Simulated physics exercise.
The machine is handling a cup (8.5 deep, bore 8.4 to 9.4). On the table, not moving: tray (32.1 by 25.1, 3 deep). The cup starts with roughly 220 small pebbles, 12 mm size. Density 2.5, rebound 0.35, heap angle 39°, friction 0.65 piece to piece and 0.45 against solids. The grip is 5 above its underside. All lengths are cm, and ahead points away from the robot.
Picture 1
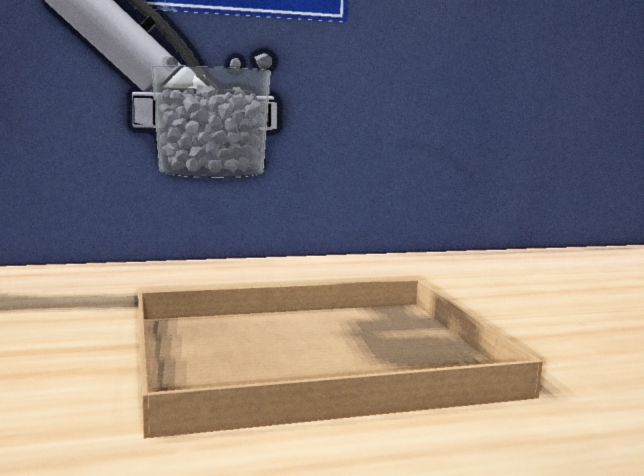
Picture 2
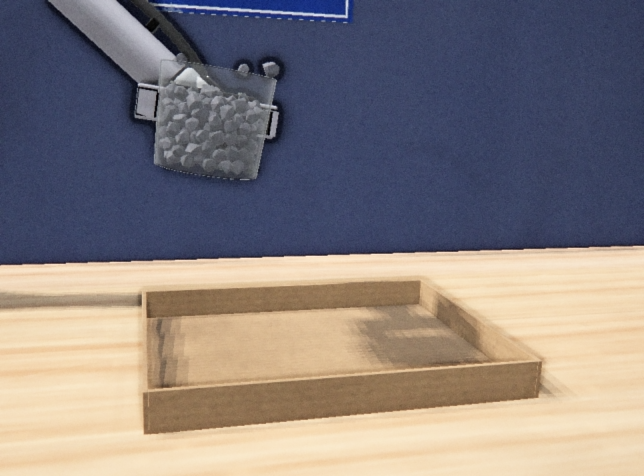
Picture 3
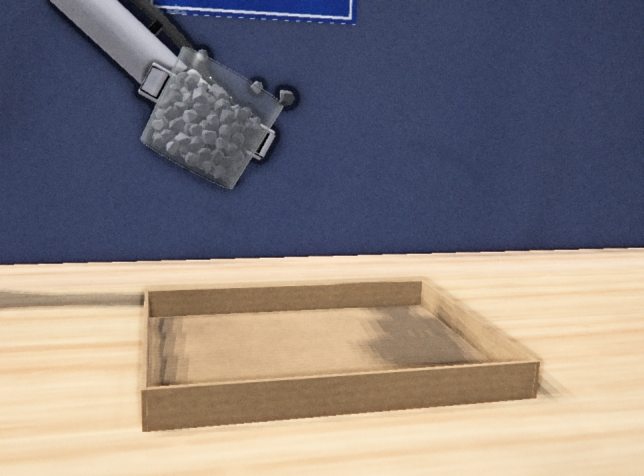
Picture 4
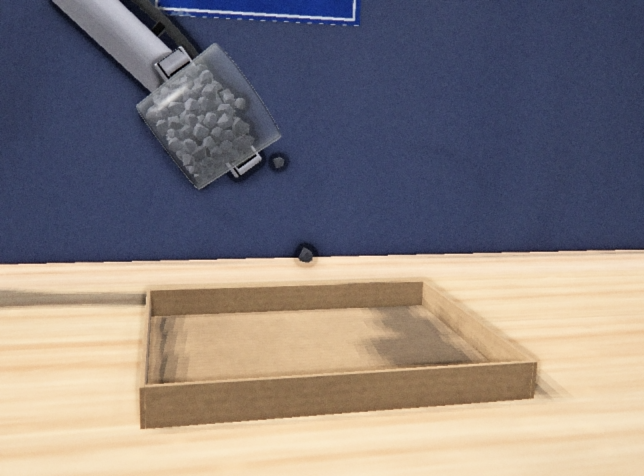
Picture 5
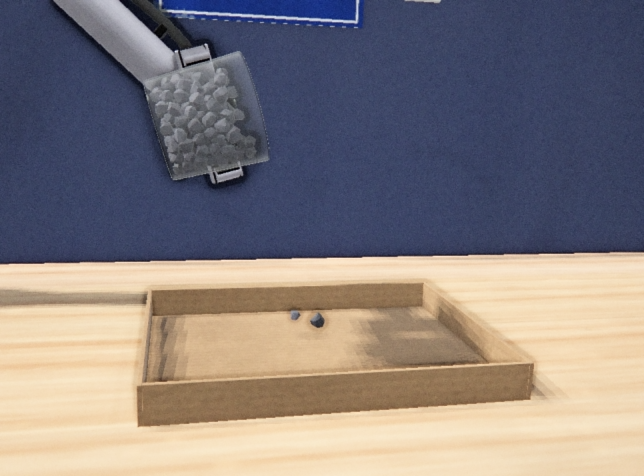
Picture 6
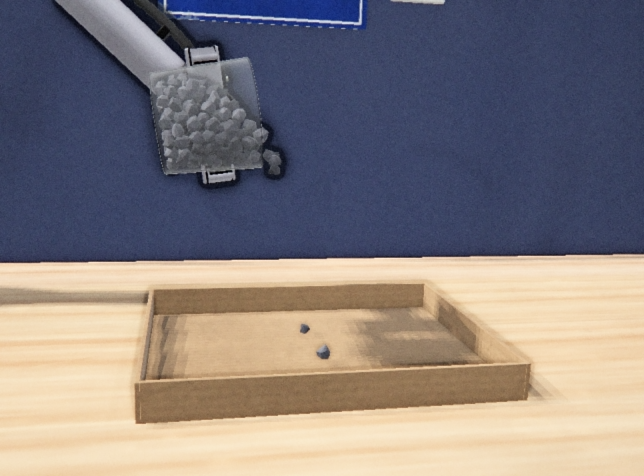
A robot arm tilted a clear cup packed with gray pebbles over to the right above a shallow cardboard tray, and two pebbles dropped into the tray while most stayed in the cup.
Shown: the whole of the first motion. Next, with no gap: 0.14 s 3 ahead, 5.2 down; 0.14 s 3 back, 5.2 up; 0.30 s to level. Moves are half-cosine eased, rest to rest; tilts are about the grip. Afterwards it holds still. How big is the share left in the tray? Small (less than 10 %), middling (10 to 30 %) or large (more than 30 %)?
A middling share, 10 to 30 %, ends in the tray.
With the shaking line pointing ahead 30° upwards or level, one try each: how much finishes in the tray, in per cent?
Some 85 and 65 per cent.
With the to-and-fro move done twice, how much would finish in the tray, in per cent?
In that case some 20 per cent.
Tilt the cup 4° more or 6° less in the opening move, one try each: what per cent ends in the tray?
About 20 and 10 per cent.
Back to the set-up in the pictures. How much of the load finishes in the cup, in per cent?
Roughly 85 per cent.
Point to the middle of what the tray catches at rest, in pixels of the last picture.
Around (332, 337).
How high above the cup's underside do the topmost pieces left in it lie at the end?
Roughly 8.5 cm.
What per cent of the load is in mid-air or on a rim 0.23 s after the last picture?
Roughly 3 per cent.
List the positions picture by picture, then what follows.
The cup middle at (212, 123), level; upper third of the load around (211, 108), from x 165 to 265, top at y 60; 216 in the cup, in the first frame.
The cup middle at (212, 123), tilted 8° forward; upper third of the load around (208, 107), from x 165 to 270, top at y 60, in the second frame.
The cup middle at (210, 123), tilted 28° forward; upper third of the load around (200, 105), from x 160 to 285, top at y 55; 215 in the cup, 1 in flight or on a rim, in the third frame.
The cup middle at (207, 121), tilted 54° forward; upper third of the load around (200, 102), from x 155 to 305, top at y 70; 214 in the cup, 2 in flight or on a rim, in the fourth frame.
The cup middle at (205, 119), tilted 74° forward; upper third of the load around (197, 96), from x 160 to 320, top at y 75; 214 in the cup, 2 in the tray, in the fifth frame.
The cup middle at (205, 119), tilted 82° forward; upper third of the load around (192, 104), from x 160 to 325, top at y 80; 213 in the cup, 2 in the tray, 1 in flight or on a rim, in the sixth frame.
Then, 0.23 s on, tilted 82° forward, highest piece 25 above the table; 198 in the cup, 12 in the tray, 6 in flight or on a rim.
Then, 0.46 s on, tilted 27° forward, highest piece 25 above the table; 185 in the cup, 28 in the tray, 3 in flight or on a rim.
Then, 0.78 s on, level, highest piece 26 above the table; 185 in the cup, 31 in the tray.
Then, 1.83 s on, level, highest piece 26 above the table; 185 in the cup, 31 in the tray.
In the end, 185 in the cup, 31 in the tray. That is 14 % in the tray.
